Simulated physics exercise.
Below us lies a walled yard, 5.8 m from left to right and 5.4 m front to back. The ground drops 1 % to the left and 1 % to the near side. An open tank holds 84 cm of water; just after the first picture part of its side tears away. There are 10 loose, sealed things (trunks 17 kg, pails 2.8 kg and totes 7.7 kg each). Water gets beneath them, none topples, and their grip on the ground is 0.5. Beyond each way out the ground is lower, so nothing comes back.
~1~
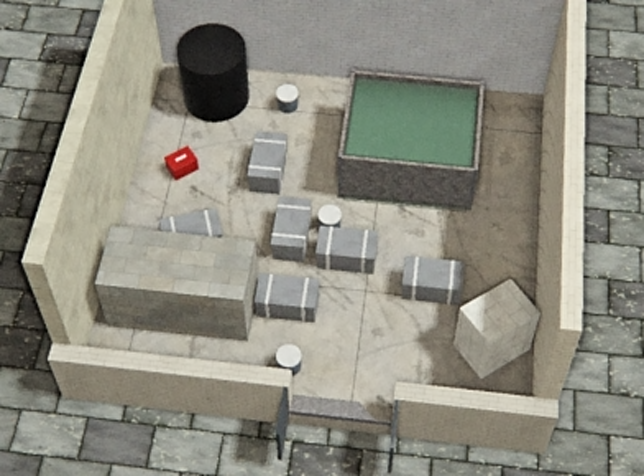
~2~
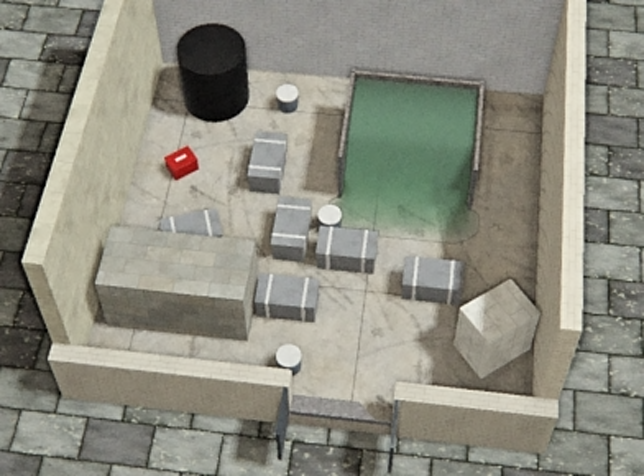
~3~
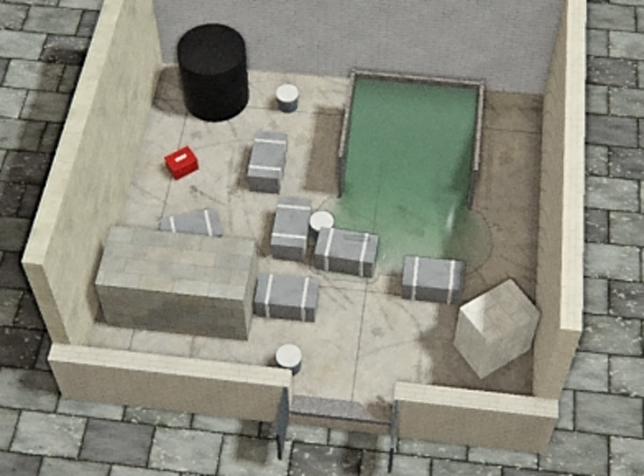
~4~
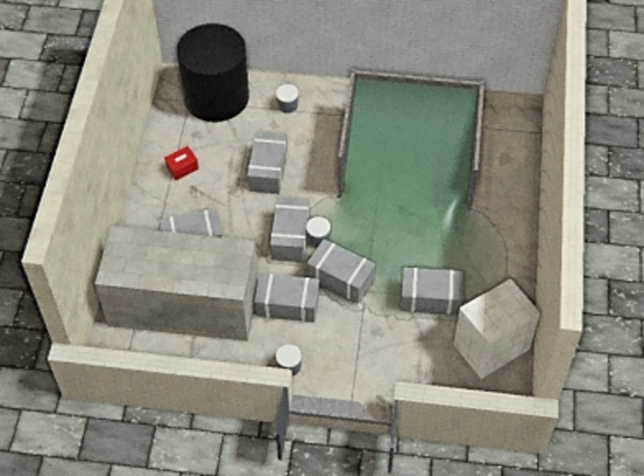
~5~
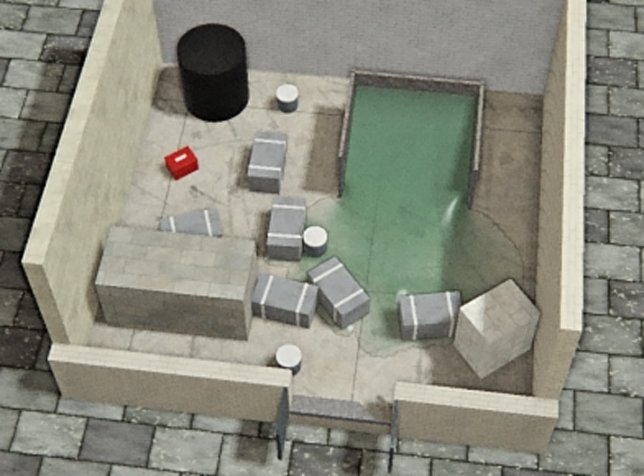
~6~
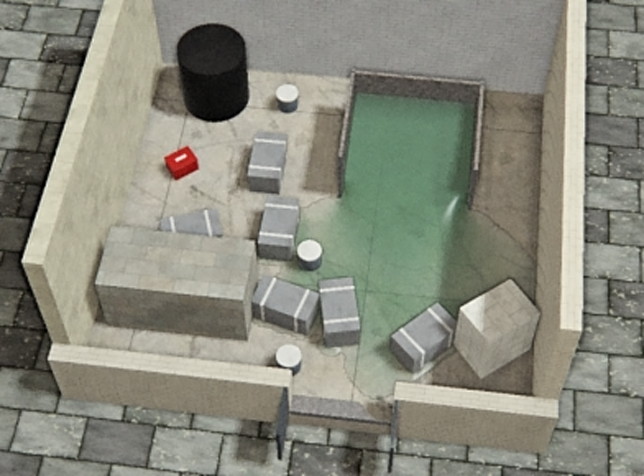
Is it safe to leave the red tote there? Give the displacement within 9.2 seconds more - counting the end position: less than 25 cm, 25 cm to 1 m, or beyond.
The red tote holds its place.
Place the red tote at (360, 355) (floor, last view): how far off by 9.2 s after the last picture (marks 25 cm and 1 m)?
It gets carried off.
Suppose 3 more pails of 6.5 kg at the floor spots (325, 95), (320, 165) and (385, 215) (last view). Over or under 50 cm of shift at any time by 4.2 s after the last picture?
In turn: Less, short of it, more.
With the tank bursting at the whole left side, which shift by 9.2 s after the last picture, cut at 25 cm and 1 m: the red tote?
Then the red tote ends far away.
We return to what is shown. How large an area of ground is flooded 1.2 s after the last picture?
Some 16 m2.
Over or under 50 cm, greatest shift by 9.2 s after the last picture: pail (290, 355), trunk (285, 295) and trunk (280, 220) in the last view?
In turn: Past it, over, past it.
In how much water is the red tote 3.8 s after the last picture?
Roughly 3 cm.
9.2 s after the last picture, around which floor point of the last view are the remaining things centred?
Around (220, 241).
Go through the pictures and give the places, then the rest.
The first picture shows the red tote at (181, 158) rests on the ground; water covers 2.6 m2; 0 of 10 have shifted.
The second picture shows the red tote at (181, 158) rests on the ground; water covers 3.8 m2; 0 of 10 have shifted.
The third picture shows the red tote at (181, 158), on the bottom; 5.1 m2 under water; 1 of 10 have shifted.
The fourth picture shows the red tote at (181, 158), on the bottom; 6.4 m2 under water; 3 of 10 have shifted.
The fifth picture shows the red tote at (181, 158), on the bottom; 8.2 m2 under water; 5 of 10 have shifted.
The sixth picture shows the red tote at (181, 158) rests on the ground; water covers 10.0 m2; 5 of 10 have shifted.
Then, 1.2 s after the last picture the red tote is near (181, 158), 0.0 m from its start, aground; 1 of 10 are out; 4 afloat.
Then, 3.8 s after the last picture the red tote is near (181, 158), 0.0 m from its start, aground; 2 of 10 are out; 3 afloat.
Then, 6.2 s after the last picture the red tote is near (181, 158), 0.0 m from its start, aground; 2 of 10 are out; 4 afloat.
Then, 9.2 s after the last picture the red tote is near (181, 154), 0.1 m from its start, aground; 2 of 10 are out; 6 afloat.
